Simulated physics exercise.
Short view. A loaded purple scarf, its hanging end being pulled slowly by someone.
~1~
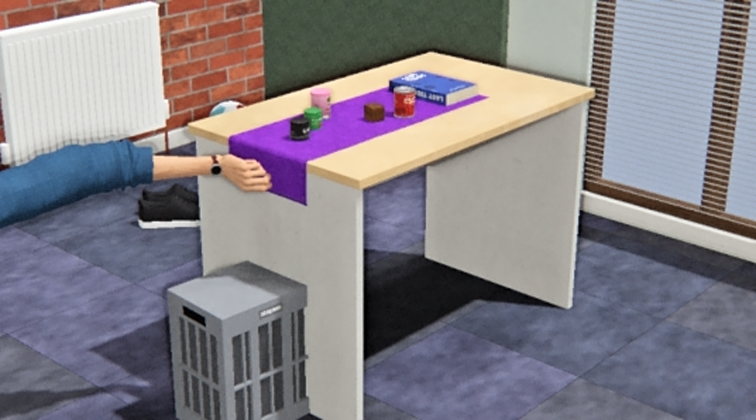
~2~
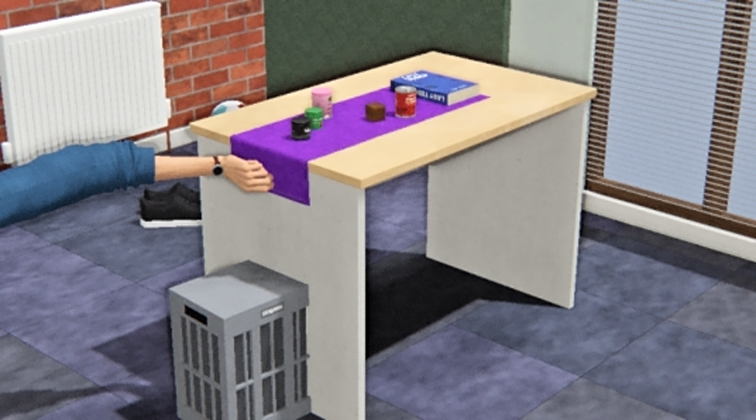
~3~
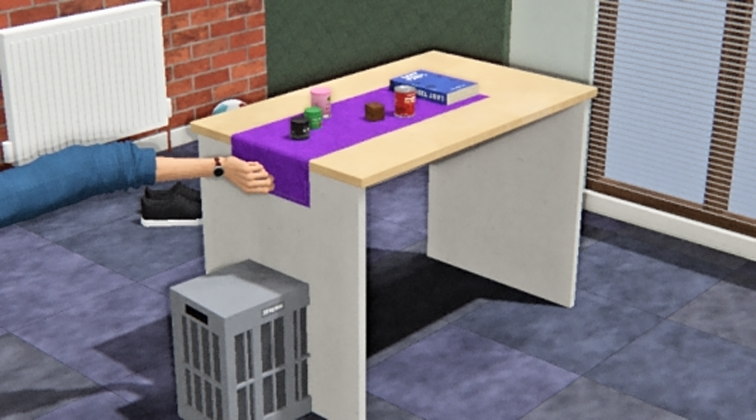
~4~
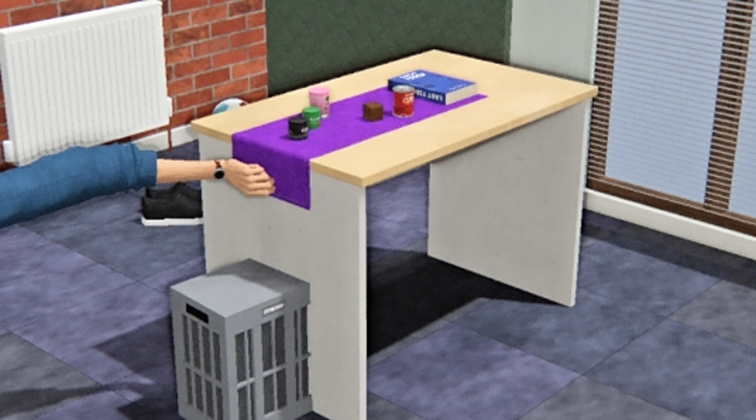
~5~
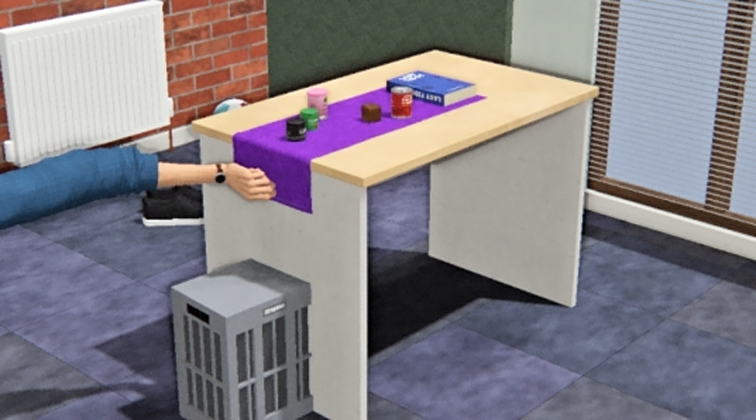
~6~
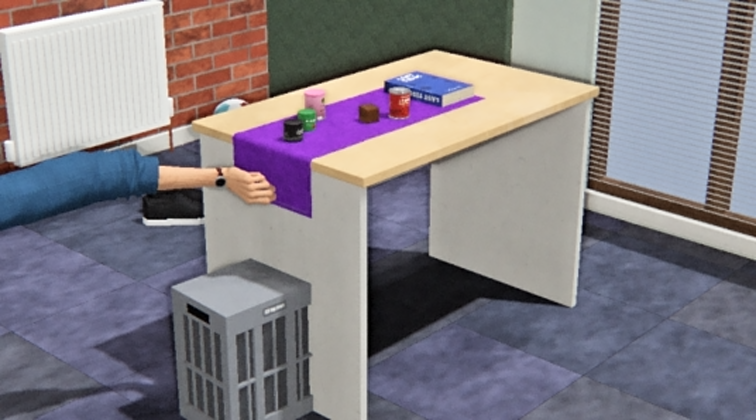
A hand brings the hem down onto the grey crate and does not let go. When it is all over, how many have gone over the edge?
Well, the number that leaves the top comes to exactly two there.
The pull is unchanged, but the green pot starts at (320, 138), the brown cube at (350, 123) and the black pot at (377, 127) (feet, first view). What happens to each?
Green pot dropped, brown cube kept, black pot kept.
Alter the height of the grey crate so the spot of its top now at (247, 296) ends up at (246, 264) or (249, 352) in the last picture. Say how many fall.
Counting them gives 1 and 4.
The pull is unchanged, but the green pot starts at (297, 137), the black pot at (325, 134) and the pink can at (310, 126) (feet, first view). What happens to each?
Of the three, the green pot takes a tumble, the black pot takes a tumble, the pink can takes a tumble.
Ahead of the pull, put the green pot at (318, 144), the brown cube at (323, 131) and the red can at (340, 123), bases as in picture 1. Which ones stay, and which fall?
The green pot? It tips off. The brown cube tips off, and the red can stays where it is.
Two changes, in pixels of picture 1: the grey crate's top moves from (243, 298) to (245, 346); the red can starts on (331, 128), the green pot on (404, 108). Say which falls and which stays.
Red can: Off. Green pot: Still up.
Soon after, hem near (272, 253); black pot gone.
After that, hem on the crate; black pot and green pot gone.
In the end, hem on the crate; black pot and green pot gone. The answer is two.
